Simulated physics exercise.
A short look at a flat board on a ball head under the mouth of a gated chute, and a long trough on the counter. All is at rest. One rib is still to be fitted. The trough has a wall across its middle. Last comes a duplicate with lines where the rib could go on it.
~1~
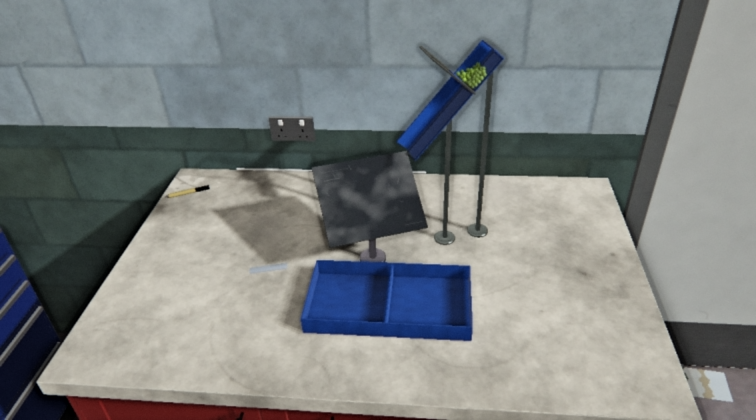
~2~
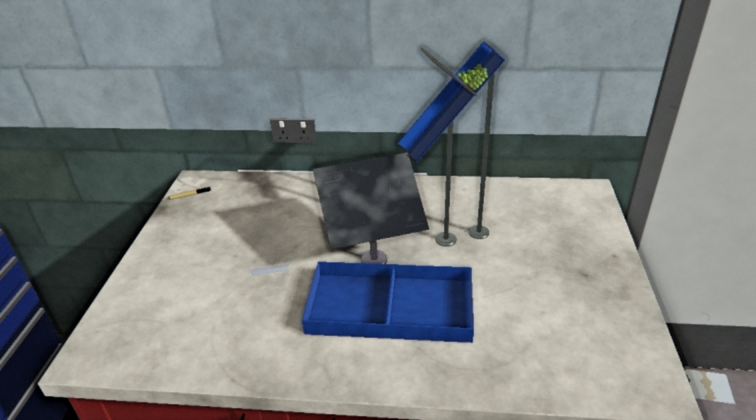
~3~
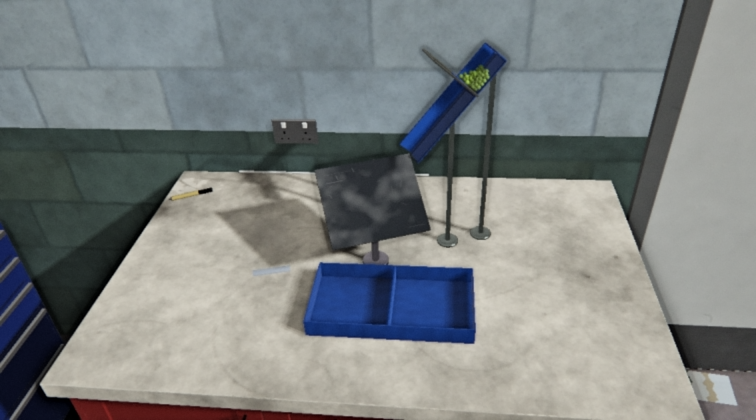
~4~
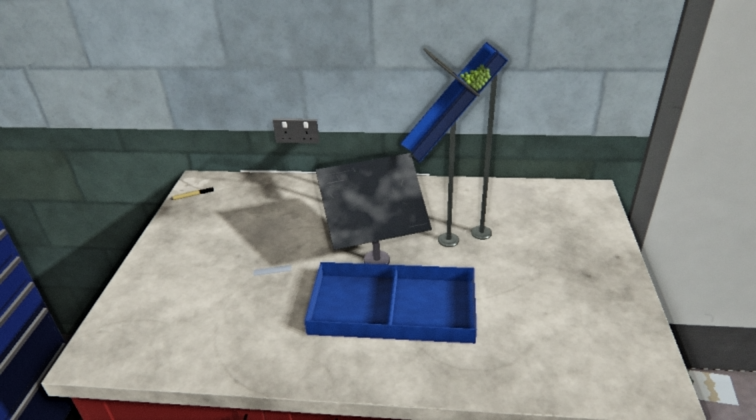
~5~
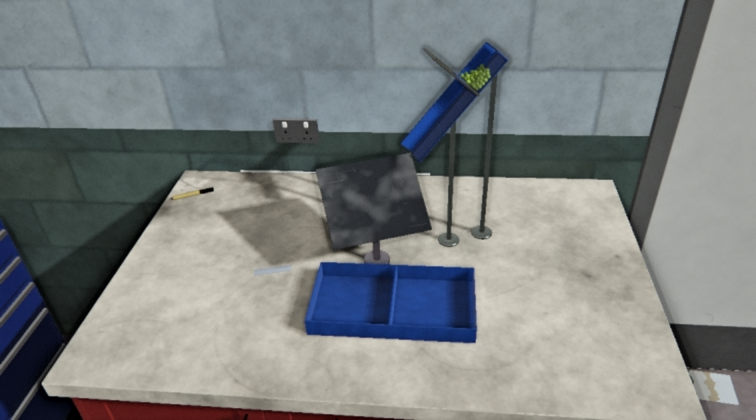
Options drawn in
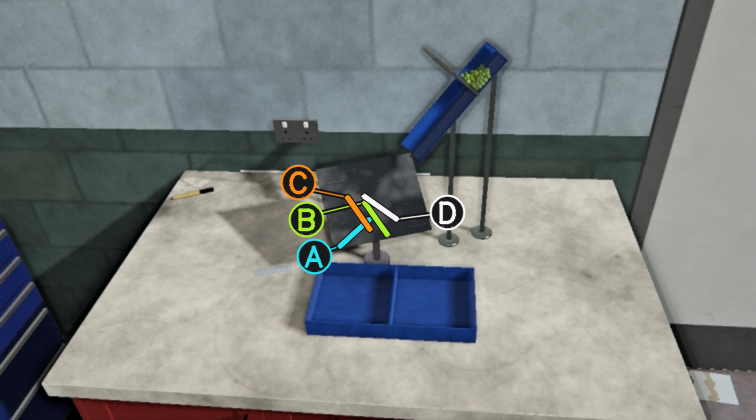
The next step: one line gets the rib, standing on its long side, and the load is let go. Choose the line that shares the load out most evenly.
The best line is C.
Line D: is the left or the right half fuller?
Right.
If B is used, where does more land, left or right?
More lands on the right.
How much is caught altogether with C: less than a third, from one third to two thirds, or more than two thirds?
More than two thirds.
On the marked copy, line A from (369, 219) to (339, 246); line B from (364, 202) to (387, 234); line C from (347, 197) to (369, 229); line D from (364, 196) to (396, 219).
For line A, of what is caught, most in the left half, about a quarter in the right.
For line B, of what is caught, a small part in the left half, most in the right.
For line C, of what is caught, about two thirds in the left half, about a third in the right.
For line D, of what is caught, a small part in the left half, most in the right.
